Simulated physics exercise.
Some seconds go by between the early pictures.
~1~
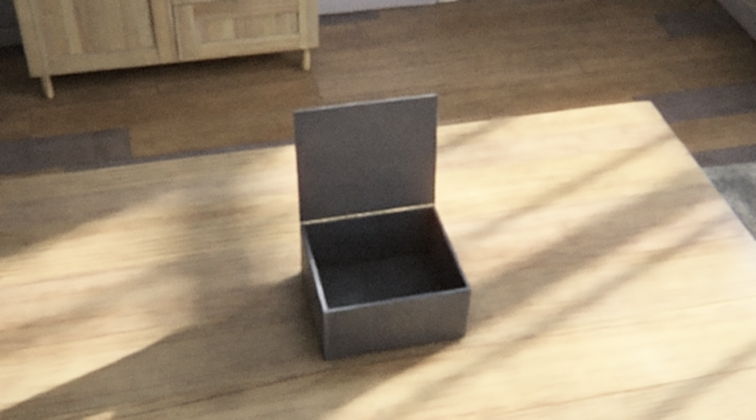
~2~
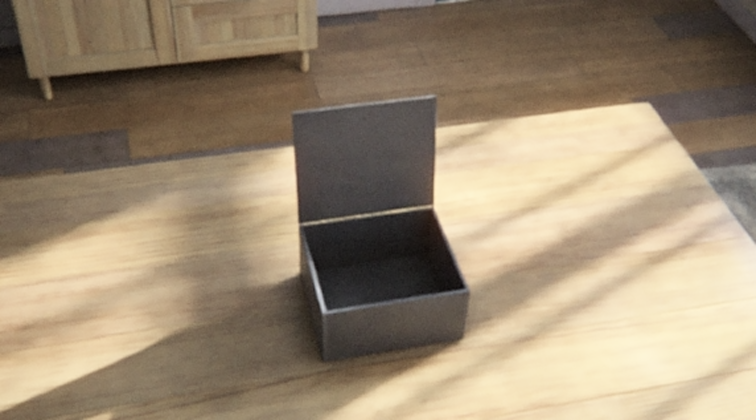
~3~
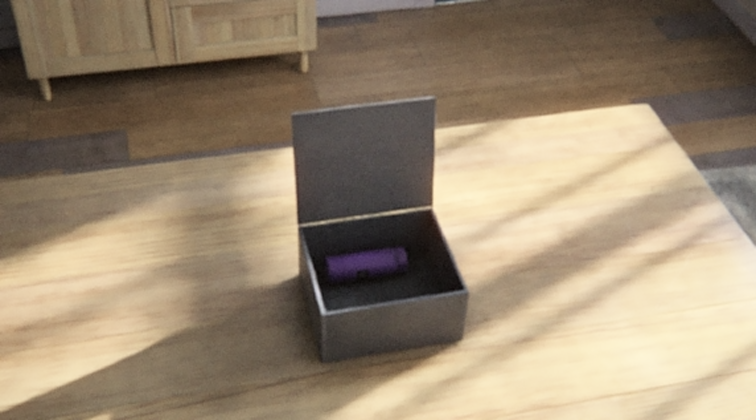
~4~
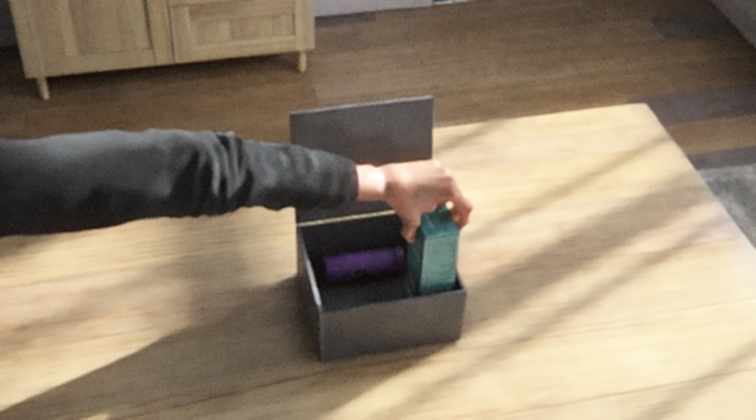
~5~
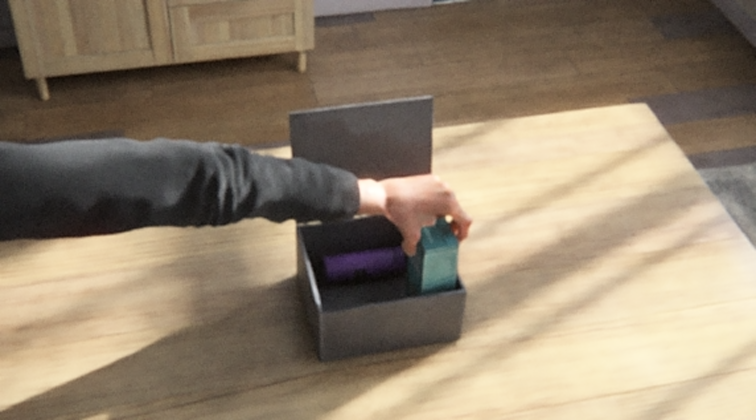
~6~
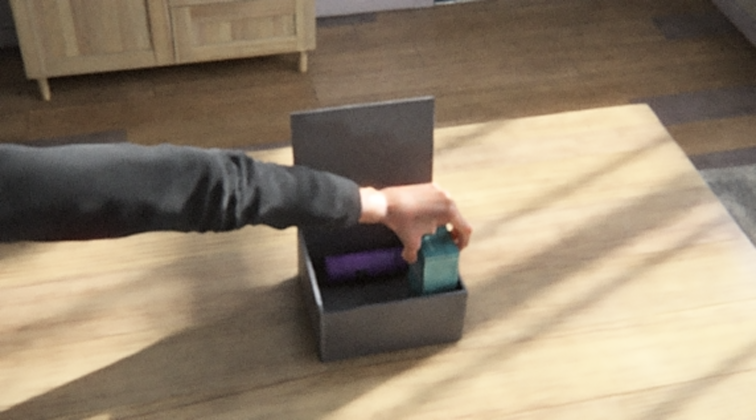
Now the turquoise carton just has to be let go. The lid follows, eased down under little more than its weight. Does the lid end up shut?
No.
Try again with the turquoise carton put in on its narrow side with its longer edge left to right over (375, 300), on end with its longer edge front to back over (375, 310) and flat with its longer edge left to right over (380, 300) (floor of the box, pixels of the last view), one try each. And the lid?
So: First shut tight, second open, third shut tight.
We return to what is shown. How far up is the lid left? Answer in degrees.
It stays some 30° above the rim.
Then, 1.20 s past the last view, lid starting down.
Then, 1.50 s past the last view, lid 67° above the rim.
Then, 1.80 s past the last view, lid 32° above the rim.
Finally, lid 32° above the rim; both still in place. Final places as the last picture's camera would see them, turquoise carton near (432, 280).
